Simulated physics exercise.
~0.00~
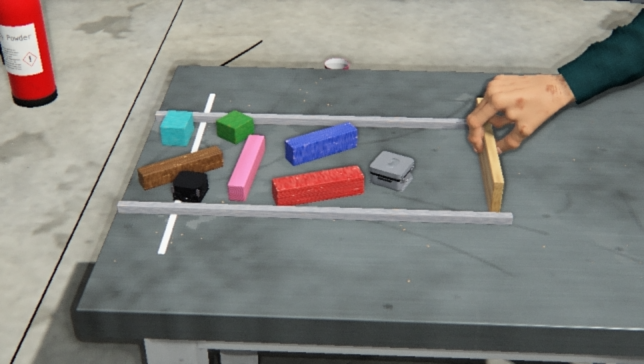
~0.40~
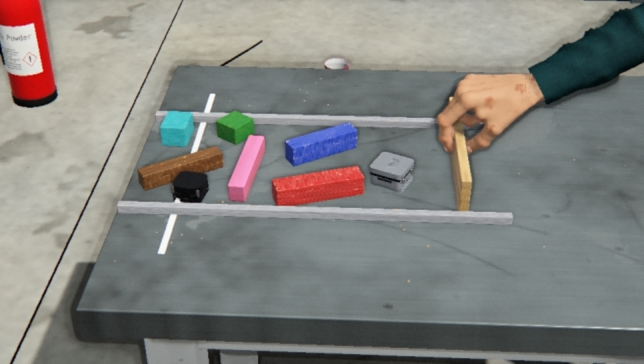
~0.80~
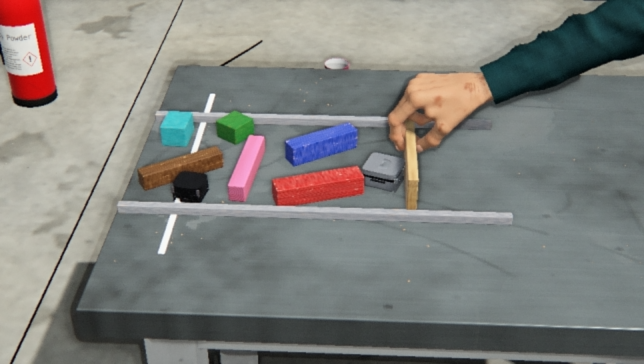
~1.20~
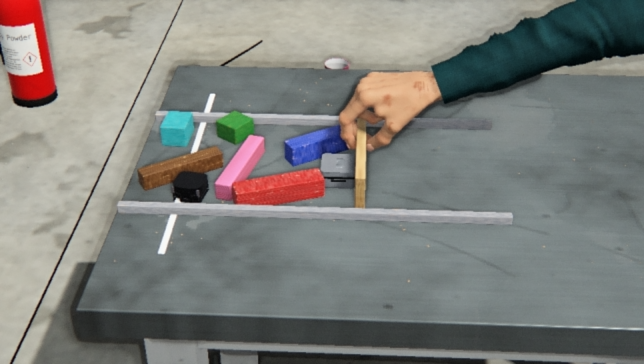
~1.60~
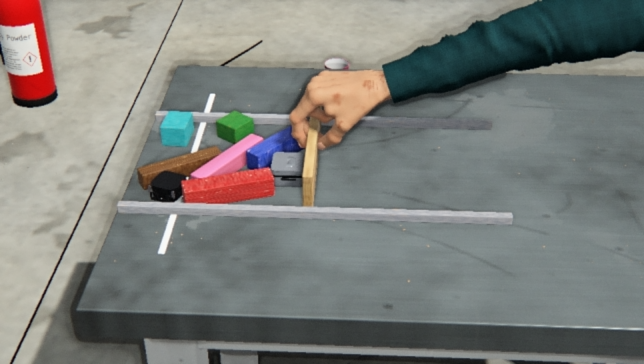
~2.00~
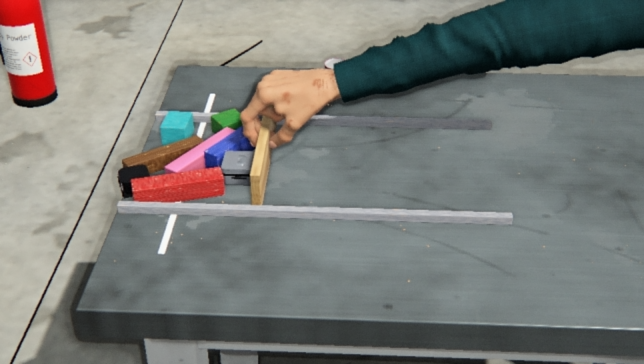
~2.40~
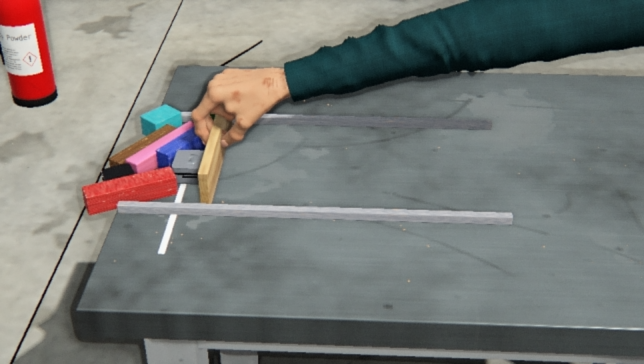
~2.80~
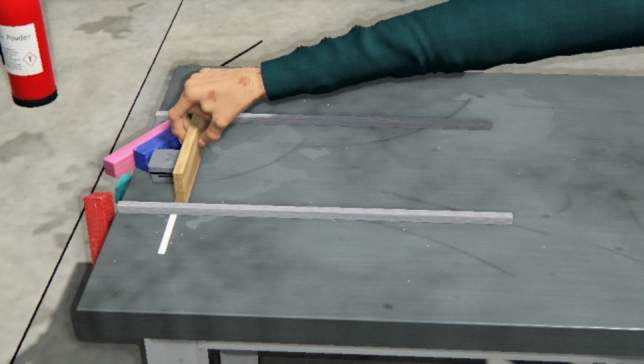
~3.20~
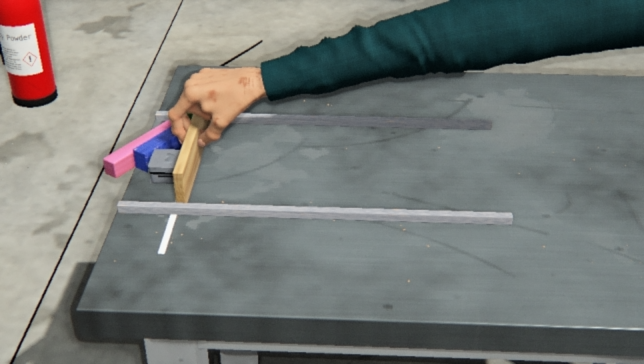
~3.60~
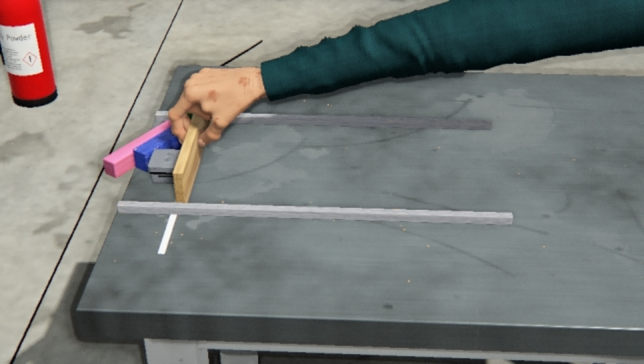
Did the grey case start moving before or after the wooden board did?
The grey case started moving after the wooden board, which was already sliding left while the case still sat in its place.
